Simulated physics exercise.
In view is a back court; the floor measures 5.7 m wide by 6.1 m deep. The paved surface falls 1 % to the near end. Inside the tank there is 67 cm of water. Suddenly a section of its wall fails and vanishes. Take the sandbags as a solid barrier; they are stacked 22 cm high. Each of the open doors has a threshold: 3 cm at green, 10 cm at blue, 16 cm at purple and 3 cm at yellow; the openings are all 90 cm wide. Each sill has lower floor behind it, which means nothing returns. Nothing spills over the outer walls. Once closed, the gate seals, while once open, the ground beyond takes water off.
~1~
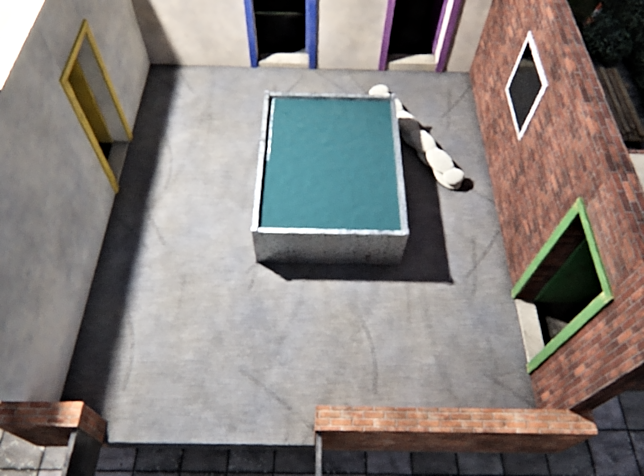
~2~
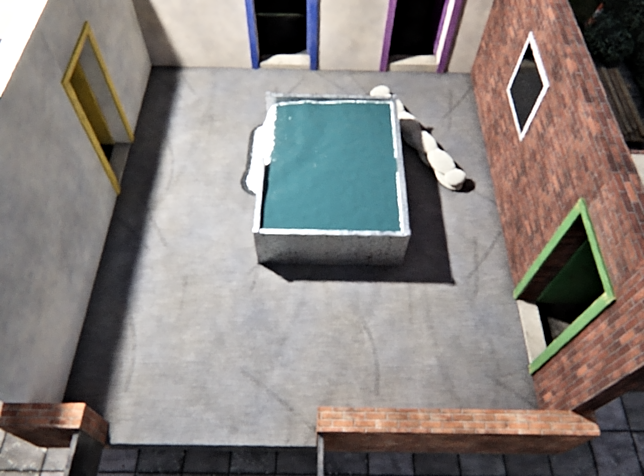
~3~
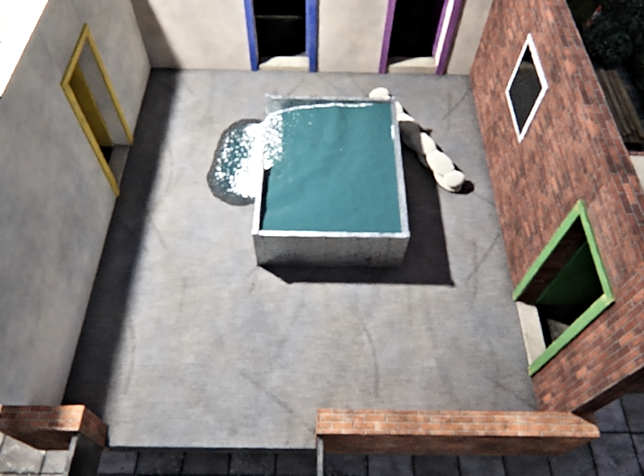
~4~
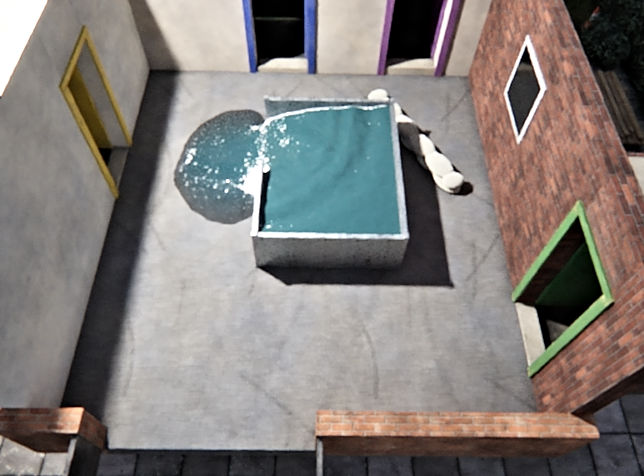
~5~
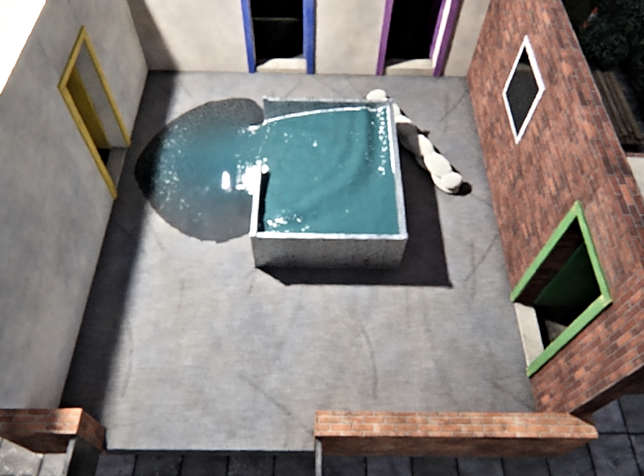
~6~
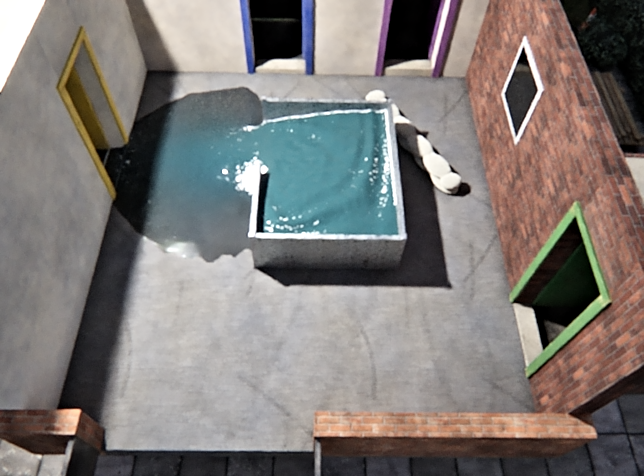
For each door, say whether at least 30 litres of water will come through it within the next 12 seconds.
As I see it, green door: The inflow ends up lower than the cap; blue door: The inflow ends up lower than the cap; purple door: The inflow ends up lower than the cap; yellow door: The inflow ends up higher than the cap.
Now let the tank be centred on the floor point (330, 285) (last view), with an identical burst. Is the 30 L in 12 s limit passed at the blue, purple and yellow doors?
Blue: Within limit; purple: Within limit; yellow: Too much.
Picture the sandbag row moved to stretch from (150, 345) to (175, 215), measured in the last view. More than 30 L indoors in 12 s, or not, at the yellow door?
Then, for the yellow door, it's higher.
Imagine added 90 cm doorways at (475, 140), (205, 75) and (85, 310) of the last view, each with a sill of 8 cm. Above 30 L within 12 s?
Well, the first is on the low side, the second is on the high side, and the third is on the low side.
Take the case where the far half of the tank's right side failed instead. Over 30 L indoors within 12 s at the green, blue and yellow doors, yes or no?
Then: Green beyond it, blue short of it, yellow beyond it.
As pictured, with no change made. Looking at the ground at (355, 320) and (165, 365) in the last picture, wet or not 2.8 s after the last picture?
I'd say spared, then drenched.
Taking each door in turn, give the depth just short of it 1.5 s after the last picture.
Measured in centimetres, the green door gives 0, the blue door 1, the purple door 0 and the yellow door 19.
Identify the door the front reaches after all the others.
Green.
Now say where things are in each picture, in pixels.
The first frame shows the tank at (330, 161) is whole and still, 67 cm deep.
In the second frame, the front is at (253, 191), 0.7 m from the gap at (270, 148); 0.3 m2 of floor is under water; 67 cm left at the back of the tank.
In the third frame, water pours out at (269, 152) and has run 1.0 m, to (216, 189); typically 11 cm deep outside, 67 cm at the tank's back.
In the fourth frame, the front is at (181, 181), 1.4 m from the gap at (268, 155); 2.2 m2 of floor is under water; 67 cm left at the back of the tank.
In the fifth frame, water pours out at (267, 155) and has run 1.9 m, to (141, 174); typically 6 cm deep outside, 63 cm at the tank's back.
In the sixth frame, the front is at (111, 149), 2.5 m from the gap at (266, 156); 5.3 m2 of floor is under water; 56 cm left at the back of the tank.
Then, 0.7 s after the last picture water covers 25 % of the floor and is deepest (35 cm) near (253, 156); green door not reached, blue door not reached, purple door not reached, yellow door 15 cm at the sill, 108 L in.
Then, 1.5 s after the last picture water covers 25 % of the floor and is deepest (42 cm) near (141, 97); green door not reached, blue door not reached, purple door not reached, yellow door 19 cm at the sill, 279 L in.
Then, 2.8 s after the last picture water covers 45 % of the floor and is deepest (26 cm) near (117, 190); green door not reached, blue door 9 cm at the sill, 0 L in, purple door 1 cm at the sill, 0 L in, yellow door 21 cm at the sill, 490 L in.
Then, 6.3 s after the last picture water covers 70 % of the floor and is deepest (14 cm) near (117, 190); green door not reached, blue door 6 cm at the sill, 0 L in, purple door 5 cm at the sill, 0 L in, yellow door 13 cm at the sill, 762 L in.
Then, 11.3 s after the last picture water covers 85 % of the floor and is deepest (9 cm) near (54, 427); green door 3 cm at the sill, 1 L in, blue door 5 cm at the sill, 0 L in, purple door 5 cm at the sill, 0 L in, yellow door 8 cm at the sill, 893 L in.
